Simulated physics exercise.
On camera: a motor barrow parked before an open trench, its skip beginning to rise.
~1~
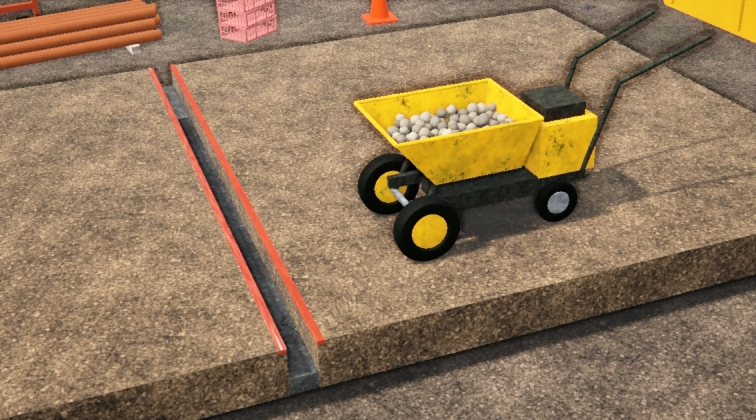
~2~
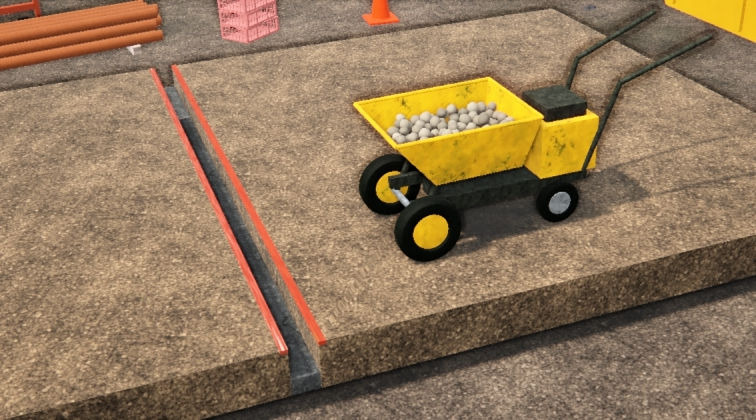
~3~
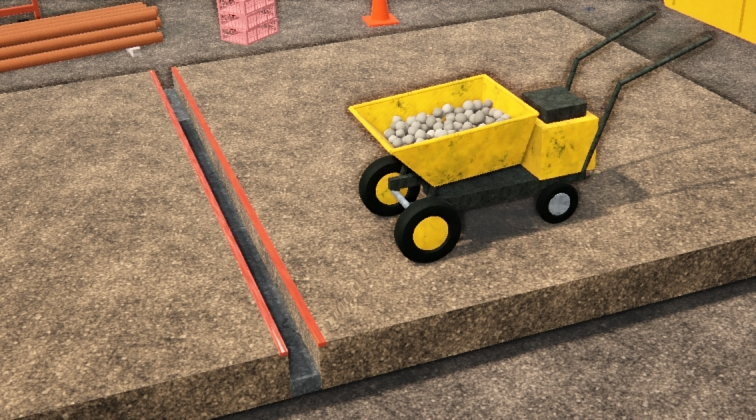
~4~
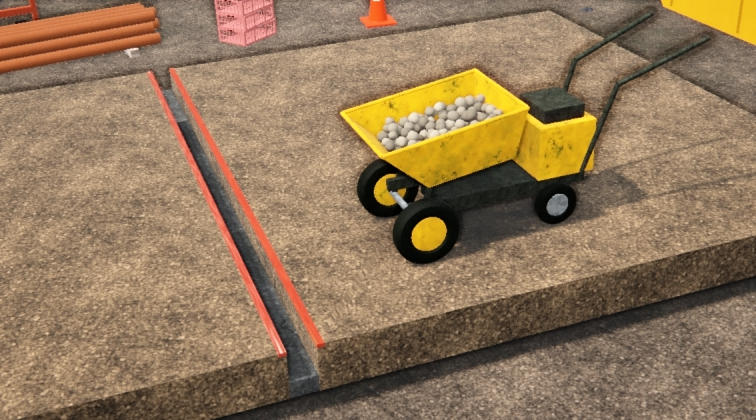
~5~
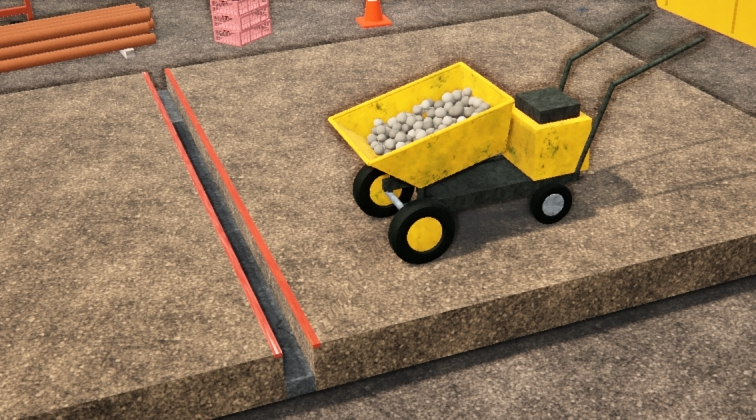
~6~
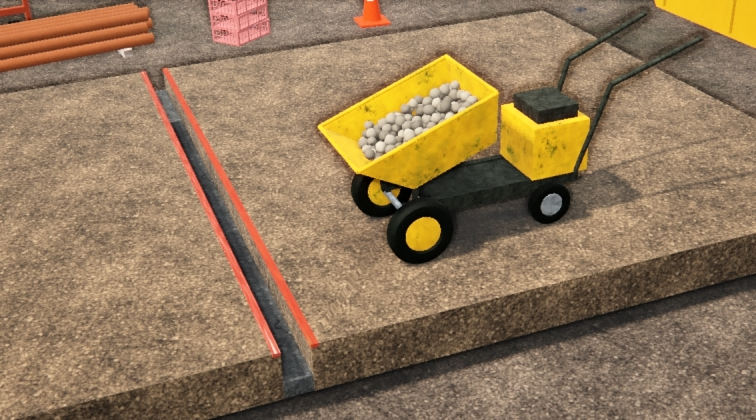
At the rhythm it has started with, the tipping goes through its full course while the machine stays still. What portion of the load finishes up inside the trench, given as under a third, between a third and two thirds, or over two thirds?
Inside the trench: Between a third and two thirds.
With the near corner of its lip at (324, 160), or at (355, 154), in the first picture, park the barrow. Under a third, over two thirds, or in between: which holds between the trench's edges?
Lab note - position 1: Below one third; position 2: One to two thirds.
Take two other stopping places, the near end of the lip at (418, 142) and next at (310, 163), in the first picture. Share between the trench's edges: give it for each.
You'd see around 30 per cent the first time and around 0 per cent the second.
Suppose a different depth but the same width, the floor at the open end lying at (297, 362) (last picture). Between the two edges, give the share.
Something like 30 %.
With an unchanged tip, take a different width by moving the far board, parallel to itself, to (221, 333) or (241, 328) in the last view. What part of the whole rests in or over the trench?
Close to 60 per cent in the first, close to 60 per cent in the second.
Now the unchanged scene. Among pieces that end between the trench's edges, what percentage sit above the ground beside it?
20 %.
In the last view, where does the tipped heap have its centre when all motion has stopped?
(263, 263).
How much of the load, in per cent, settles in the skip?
It comes to 0 per cent or so.
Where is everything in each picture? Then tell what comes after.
The first frame shows lip of the skip at (397, 146), level; top of the load at (453, 125), river pebbles; first edge of the trench at (305, 311); far edge at (268, 319), the trench under half as wide as the skip, and about as deep as wide.
The second frame shows lip of the skip at (396, 148), tipped barely; top of the load at (461, 128).
The third frame shows lip of the skip at (391, 152), tipped barely; top of the load at (461, 119).
The fourth frame shows lip of the skip at (382, 157), tipped a little; top of the load at (467, 116).
The fifth frame shows lip of the skip at (369, 164), tipped a little; top of the load at (455, 112).
The sixth frame shows lip of the skip at (358, 172), tipped clearly; top of the load at (455, 107); first edge of the trench at (299, 314); far edge at (262, 323).
Soon after the last picture, skip tipped steeply; all in the skip.
A little later, skip tipped steeply; most in the skip; about a quarter short of the trench; a stray few in or heaped over the trench; a stray few falling.
Later still, skip tipped right over; a small part in the skip; about a third short of the trench; about half in or heaped over the trench; a small part beyond it.
At rest, skip tipped right over; about half short of the trench; about half in or heaped over the trench; a small part beyond it.
